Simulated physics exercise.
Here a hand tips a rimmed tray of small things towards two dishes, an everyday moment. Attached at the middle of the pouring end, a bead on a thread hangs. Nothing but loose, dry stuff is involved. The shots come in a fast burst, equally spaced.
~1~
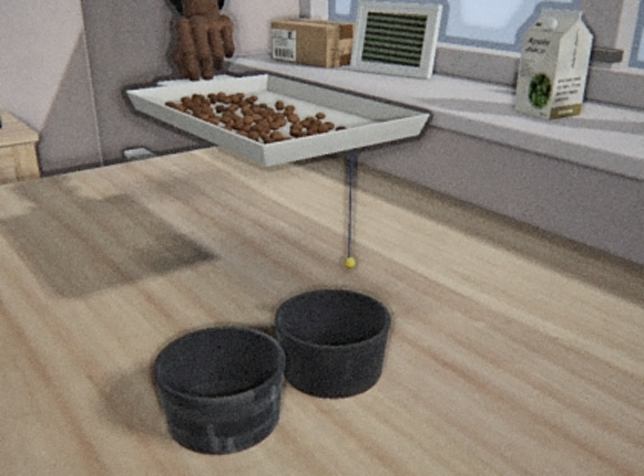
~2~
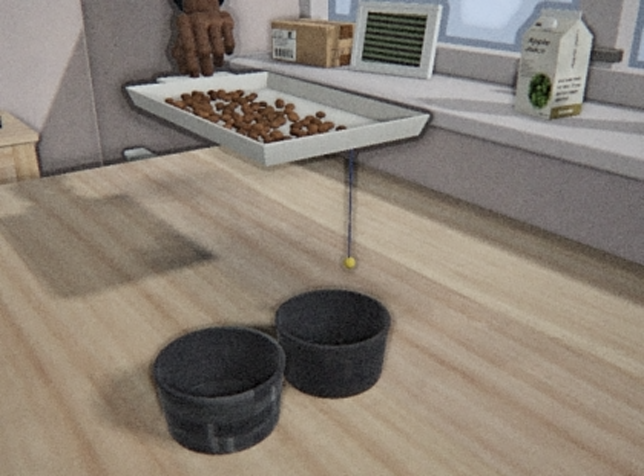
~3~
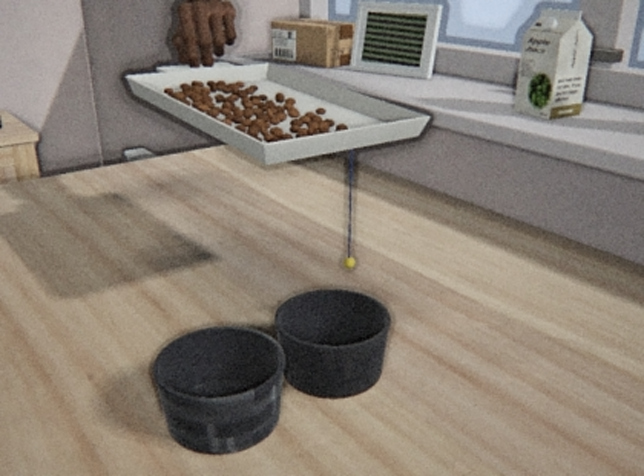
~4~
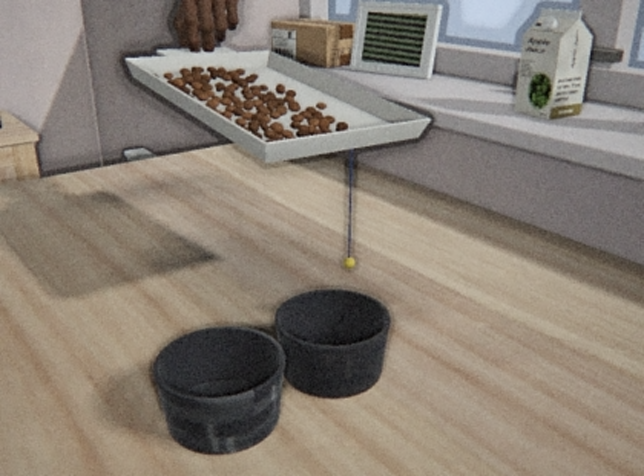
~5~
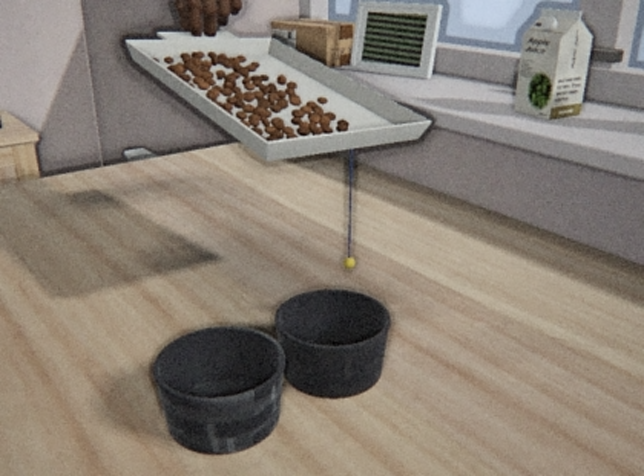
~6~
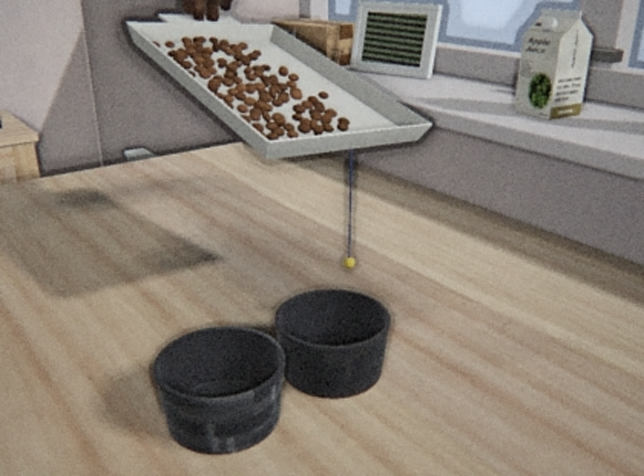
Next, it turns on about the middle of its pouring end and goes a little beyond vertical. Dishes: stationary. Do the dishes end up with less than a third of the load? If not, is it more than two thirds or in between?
Yes.
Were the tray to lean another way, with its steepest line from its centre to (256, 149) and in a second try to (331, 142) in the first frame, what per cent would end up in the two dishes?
Roughly 30 percent first and 60 percent second.
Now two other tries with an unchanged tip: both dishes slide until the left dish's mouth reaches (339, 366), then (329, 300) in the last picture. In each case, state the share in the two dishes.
Roughly 10 per cent, and 70 per cent.
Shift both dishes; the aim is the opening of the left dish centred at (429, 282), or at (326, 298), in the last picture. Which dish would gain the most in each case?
Tries in order: The one to the left, the one to the right.
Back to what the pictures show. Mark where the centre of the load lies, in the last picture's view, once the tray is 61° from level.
Centre estimate: (378, 131).
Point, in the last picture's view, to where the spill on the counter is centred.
Somewhere near (441, 329), I think.
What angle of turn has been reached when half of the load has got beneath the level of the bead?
Close to 105° of tilt at that moment.
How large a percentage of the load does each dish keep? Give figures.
Left 0 per cent, right 10 per cent.
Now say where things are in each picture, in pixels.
In the first picture, corners of the pouring end at (266, 143) and (419, 114), level; middle of the load at (235, 118), bits of dog kibble; left dish at (254, 415); right dish at (368, 363); bead on its thread at (349, 263).
In the second picture, corners of the pouring end at (267, 142) and (420, 115), level; middle of the load at (235, 116).
In the third picture, corners of the pouring end at (267, 141) and (420, 116), tipped barely, lowest at the right corner; middle of the load at (235, 109).
In the fourth picture, corners of the pouring end at (269, 140) and (421, 118), tipped a little, lowest at the right corner; middle of the load at (235, 100).
In the fifth picture, corners of the pouring end at (270, 139) and (422, 119), tipped a little, lowest at the right corner; middle of the load at (236, 90).
In the sixth picture, corners of the pouring end at (271, 138) and (423, 121), tipped clearly, lowest at the right corner; middle of the load at (259, 87); left dish at (254, 415); right dish at (368, 363).
Soon after the last picture, tray tipped steeply; most on the tray; a small part in the air.
A little later, tray tipped past a quarter turn; about a third on the tray; a stray few in the right dish; about half outside both; a small part in the air.
Later still, tray tipped past a quarter turn; a small part in the right dish; nearly all outside both.
At rest, tray tipped past a quarter turn; none in the left dish; a small part in the right dish; nearly all outside both.
